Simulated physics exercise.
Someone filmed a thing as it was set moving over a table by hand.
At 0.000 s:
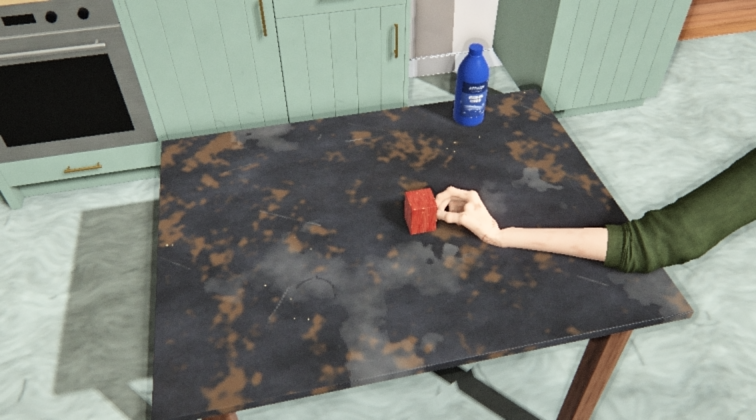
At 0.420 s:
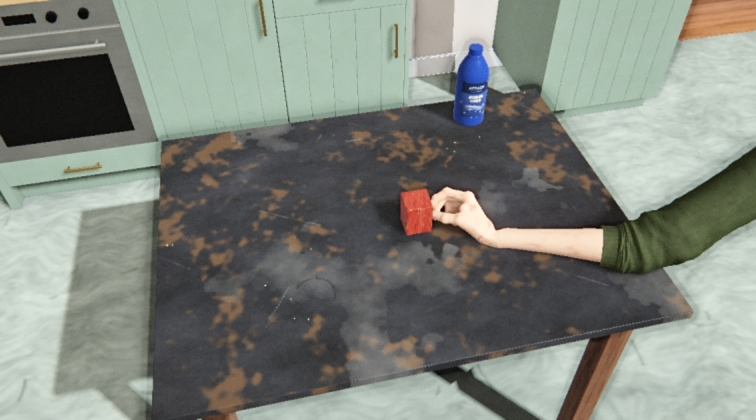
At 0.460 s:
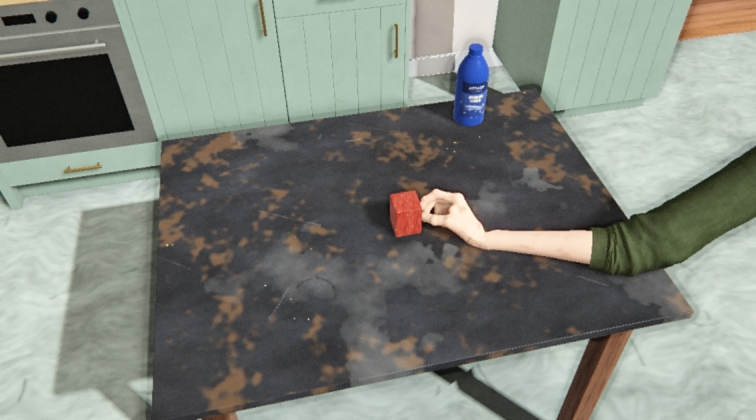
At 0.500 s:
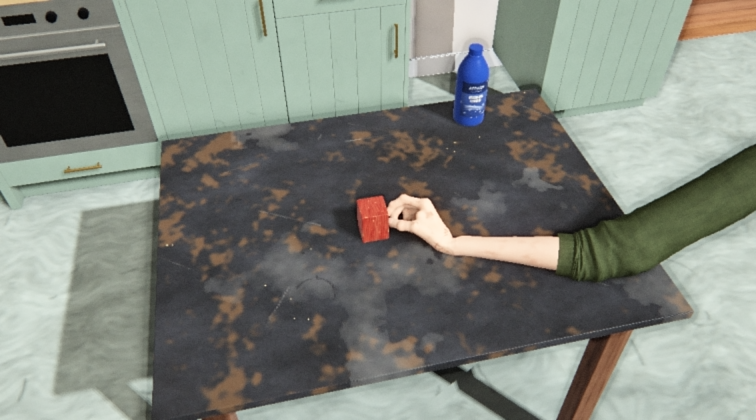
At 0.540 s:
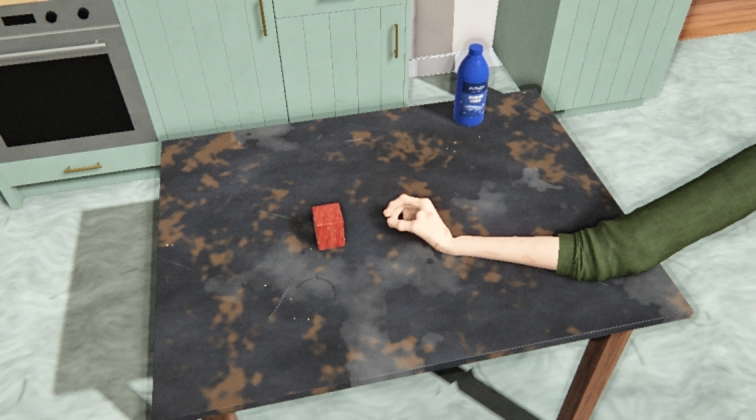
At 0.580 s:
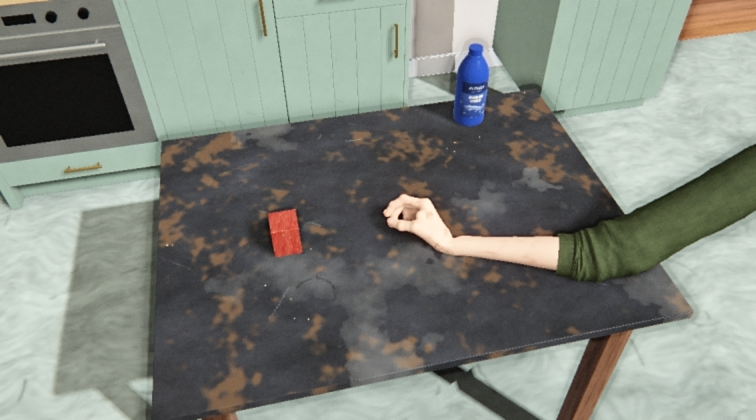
A hand in a green sleeve pushed a small red block leftward across a dark, blotchy table, then stayed still while the block slid farther left on its own, away from a blue bottle.
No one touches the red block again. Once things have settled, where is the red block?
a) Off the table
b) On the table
The answer is a.
Around 0.68 s, red block displaced well along near (179, 251).
Around 0.88 s, red block now off the table.
Around 1.08 s, things are still on the move.
Around 1.28 s, as before.
Finally (1.3 s), off the table, red block.
